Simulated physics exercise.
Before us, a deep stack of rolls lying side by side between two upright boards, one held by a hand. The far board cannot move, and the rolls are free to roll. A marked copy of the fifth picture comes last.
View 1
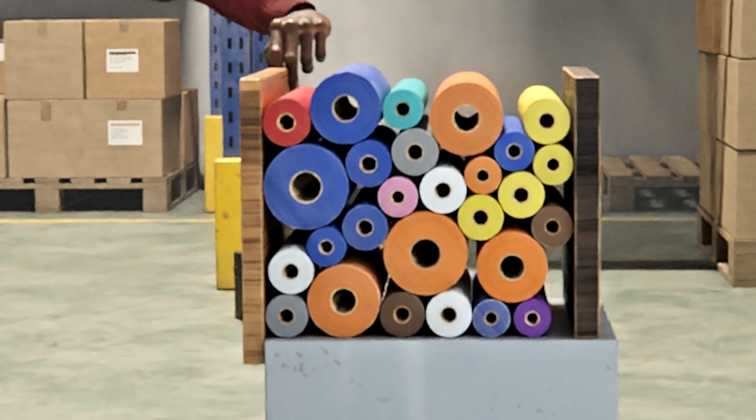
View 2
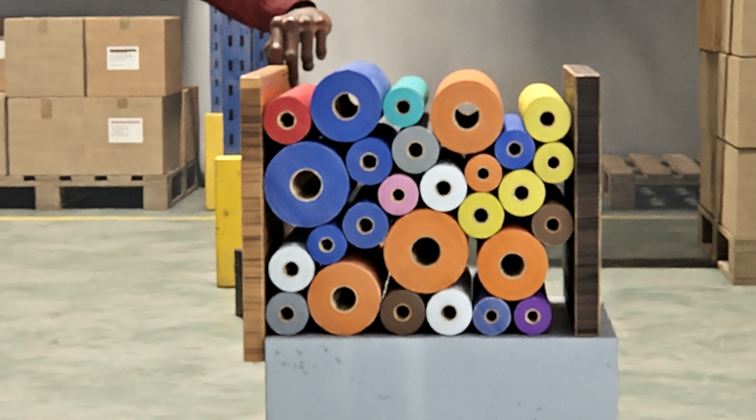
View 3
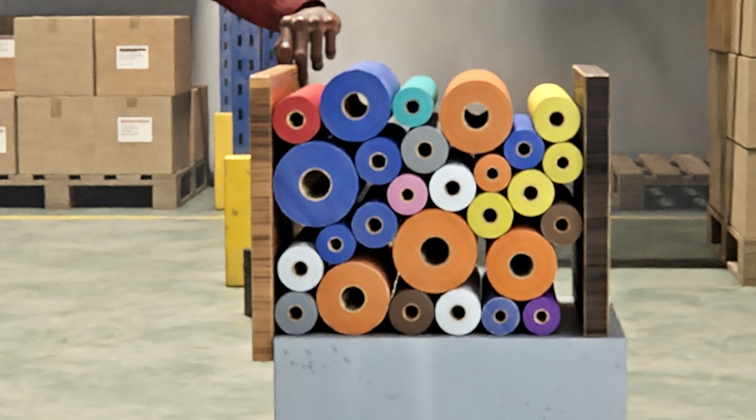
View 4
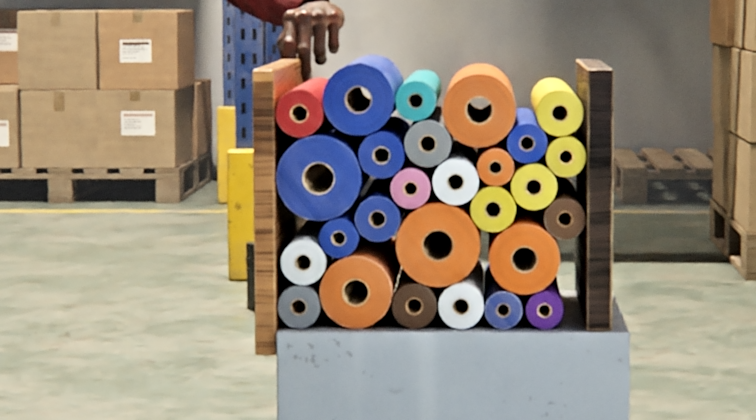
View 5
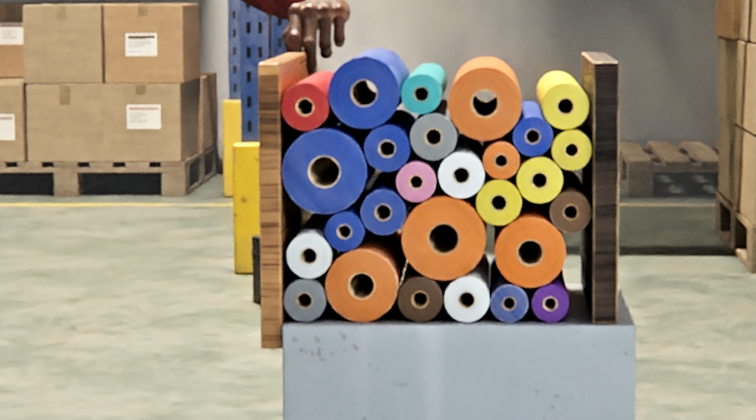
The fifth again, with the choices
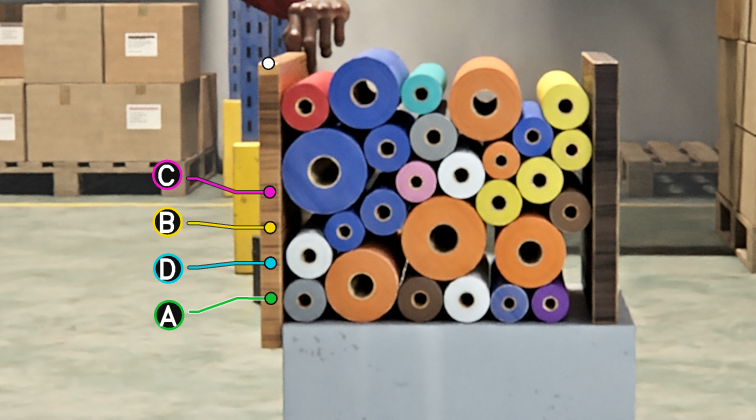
The clip shows colourful rolls stacked between two upright boards on a grey block in a warehouse, a hand at the left board's top. The view shifts slightly, while the rolls, boards and hand barely move relative to one another.
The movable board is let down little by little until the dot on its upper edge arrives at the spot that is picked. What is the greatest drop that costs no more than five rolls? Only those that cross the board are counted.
It can be let down to D.
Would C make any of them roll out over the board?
At C: Yes.
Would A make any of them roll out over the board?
Yes, at A.
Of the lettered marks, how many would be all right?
Three of them.
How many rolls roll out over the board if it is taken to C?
At C the number is one.
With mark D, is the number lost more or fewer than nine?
At D, fewer than nine.
On the marked copy, A at (271, 298); B at (270, 228); C at (270, 192); D at (271, 263); the white dot at (269, 64).
Taking D. A third of the way, top of the board (281, 155).
Two thirds of the way, top of the board (282, 259).
When it is over, top of the board (282, 262), five out over the board.
As for the rest, A more than five out over the board; B one out over the board; C one out over the board.
